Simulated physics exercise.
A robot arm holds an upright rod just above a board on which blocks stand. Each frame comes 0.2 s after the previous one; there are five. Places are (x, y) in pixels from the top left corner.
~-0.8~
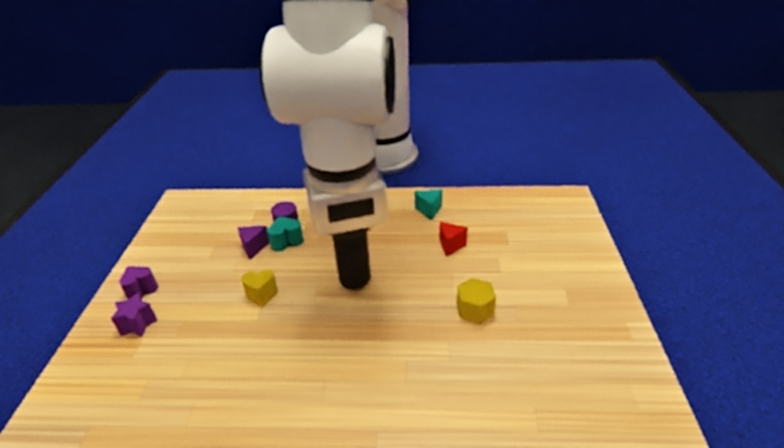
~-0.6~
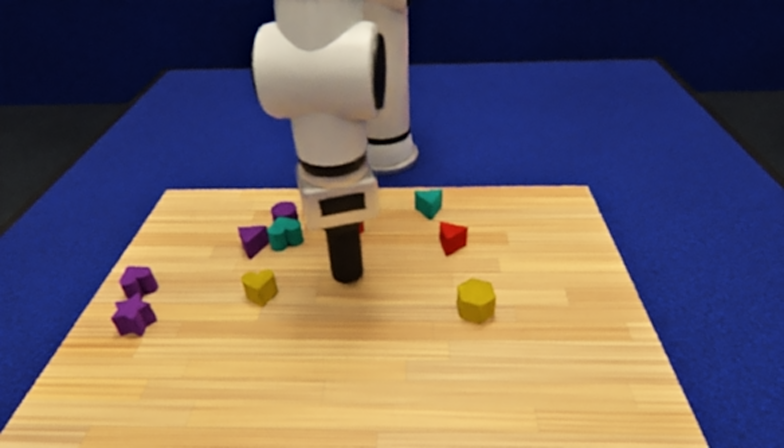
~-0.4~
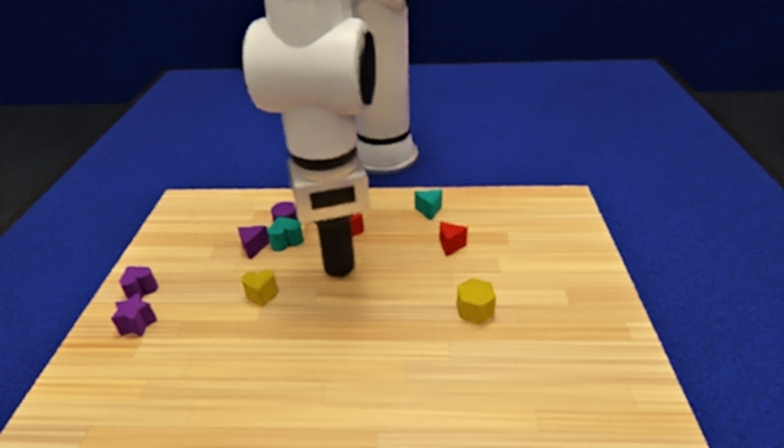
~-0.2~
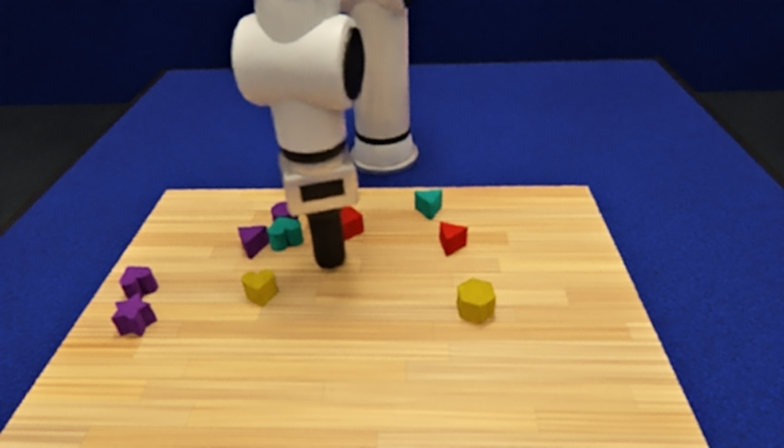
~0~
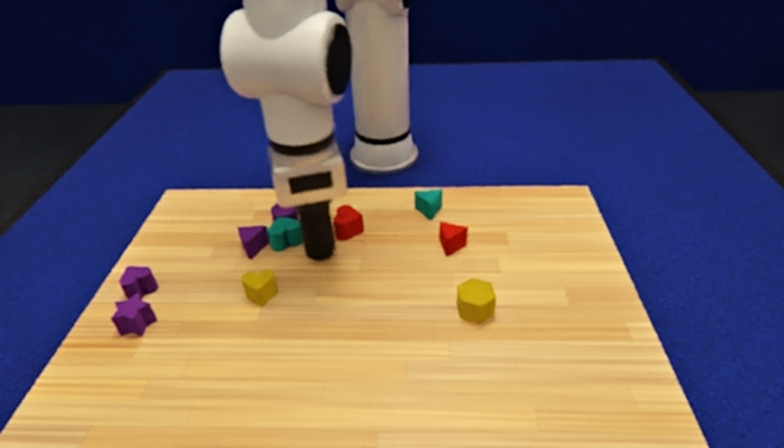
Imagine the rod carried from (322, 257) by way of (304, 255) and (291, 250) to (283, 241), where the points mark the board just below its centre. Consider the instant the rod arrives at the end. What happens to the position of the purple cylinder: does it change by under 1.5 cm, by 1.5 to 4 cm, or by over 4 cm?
Movement: 1.5 to 4 cm.
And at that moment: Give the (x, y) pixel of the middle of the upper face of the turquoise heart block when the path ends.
Answer: (267, 213).
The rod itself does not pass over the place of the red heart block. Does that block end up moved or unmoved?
Left in place.
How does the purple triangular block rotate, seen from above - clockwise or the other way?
It spins against the clock.
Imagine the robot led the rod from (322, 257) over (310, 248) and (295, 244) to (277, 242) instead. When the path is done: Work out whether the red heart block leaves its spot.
The red heart block keeps its place.
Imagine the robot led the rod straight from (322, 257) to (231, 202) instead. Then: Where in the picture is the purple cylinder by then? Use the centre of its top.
The middle of its top is at (273, 190).
The first path, step by step. Halfway along, rod (295, 248); turquoise heart block (280, 223), turned 10° anticlockwise.
At the end, rod (281, 236); purple triangular block (246, 230), turned 45° anticlockwise; turquoise heart block (267, 213), turned 10° anticlockwise; purple cylinder (283, 198); red heart block in place.
